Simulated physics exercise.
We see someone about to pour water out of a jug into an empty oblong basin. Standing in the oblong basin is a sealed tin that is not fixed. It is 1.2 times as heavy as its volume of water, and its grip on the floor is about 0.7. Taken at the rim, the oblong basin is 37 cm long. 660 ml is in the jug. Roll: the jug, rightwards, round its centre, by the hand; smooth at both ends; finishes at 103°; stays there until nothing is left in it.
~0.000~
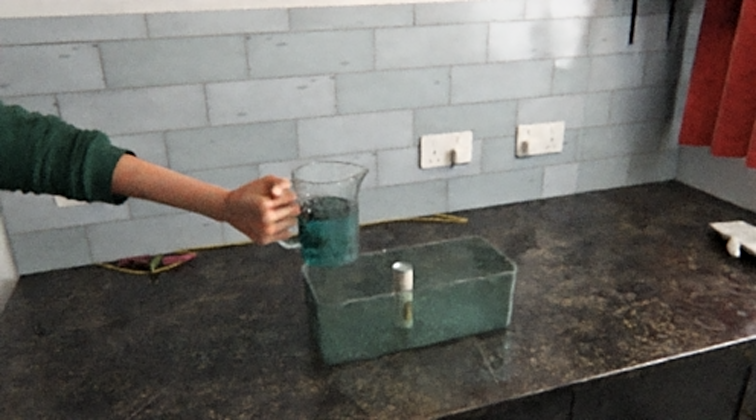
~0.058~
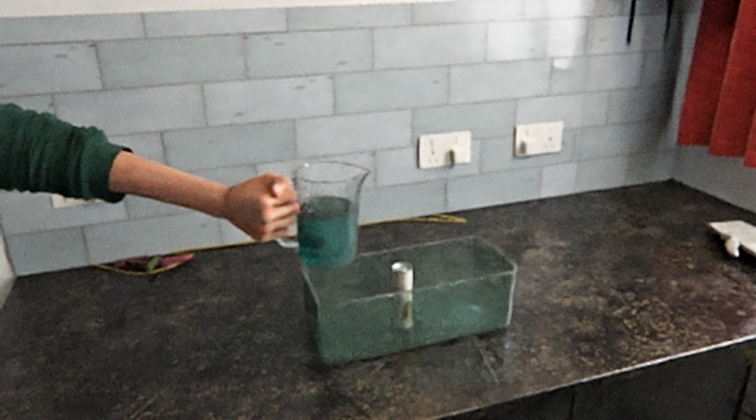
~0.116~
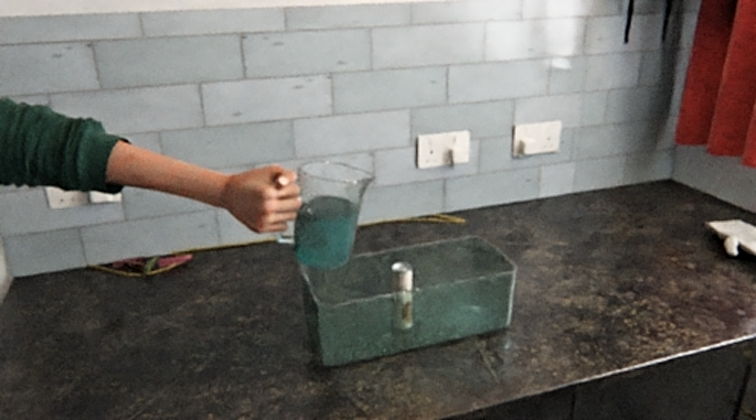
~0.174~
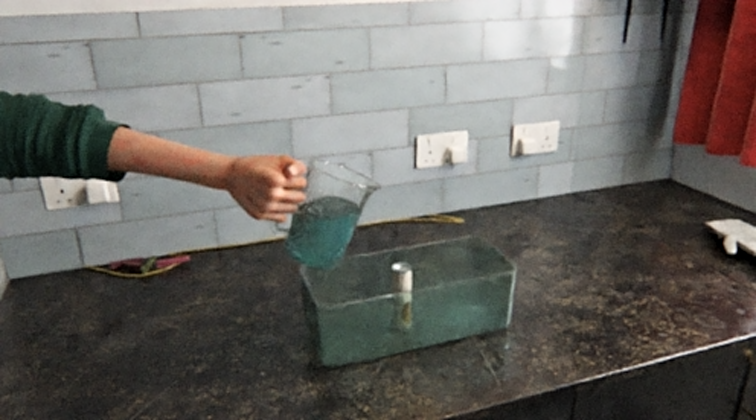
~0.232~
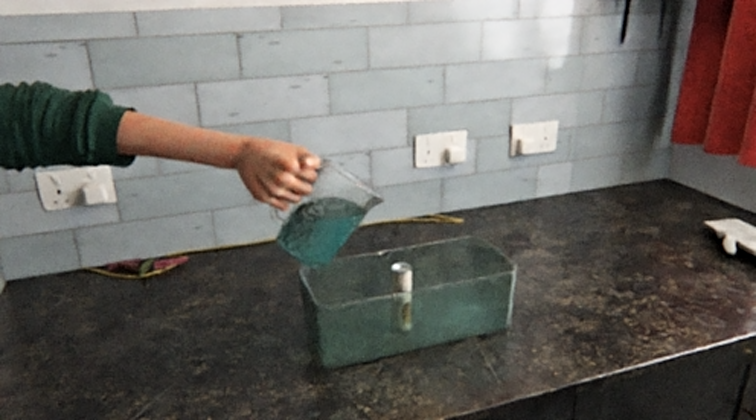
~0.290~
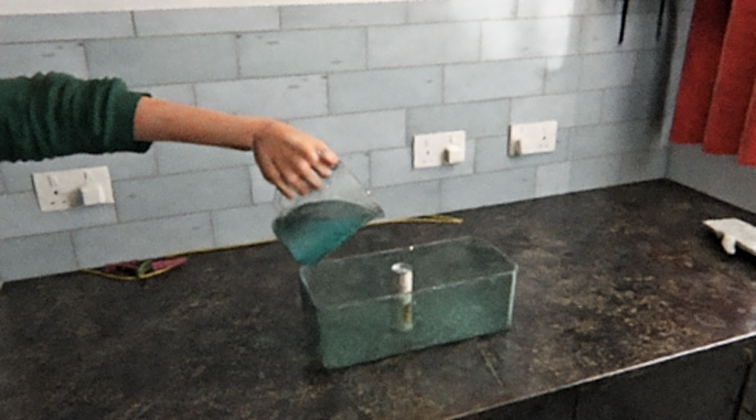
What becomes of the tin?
Watch, it's going to go down.
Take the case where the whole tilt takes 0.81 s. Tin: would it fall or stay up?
Tips over.
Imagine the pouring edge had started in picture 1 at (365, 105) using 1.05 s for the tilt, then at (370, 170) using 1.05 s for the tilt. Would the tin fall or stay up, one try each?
Try 1: Still standing; try 2: Tipped over.
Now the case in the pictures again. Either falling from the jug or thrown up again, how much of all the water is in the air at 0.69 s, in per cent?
Some 16 per cent.
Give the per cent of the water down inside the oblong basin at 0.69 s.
The fraction sits near 60 in a hundred.
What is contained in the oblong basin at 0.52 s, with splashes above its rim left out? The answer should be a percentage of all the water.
The basin holds roughly 12 in a hundred parts at that moment.
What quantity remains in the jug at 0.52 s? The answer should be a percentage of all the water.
66 %.
By 0.52 s the tilt is 102° and 67 per cent is still to pour; the tin stands where it began.
By 0.69 s the tilt is 103° and 24 per cent is still to pour; the tin leans 9°.
By 0.87 s the tilt is 103° and 7 per cent is still to pour; the tin lies on its side.
By 1.06 s the tilt is 103° and 1 per cent is still to pour; the tin lies on its side.
At rest the tin lies on its side.
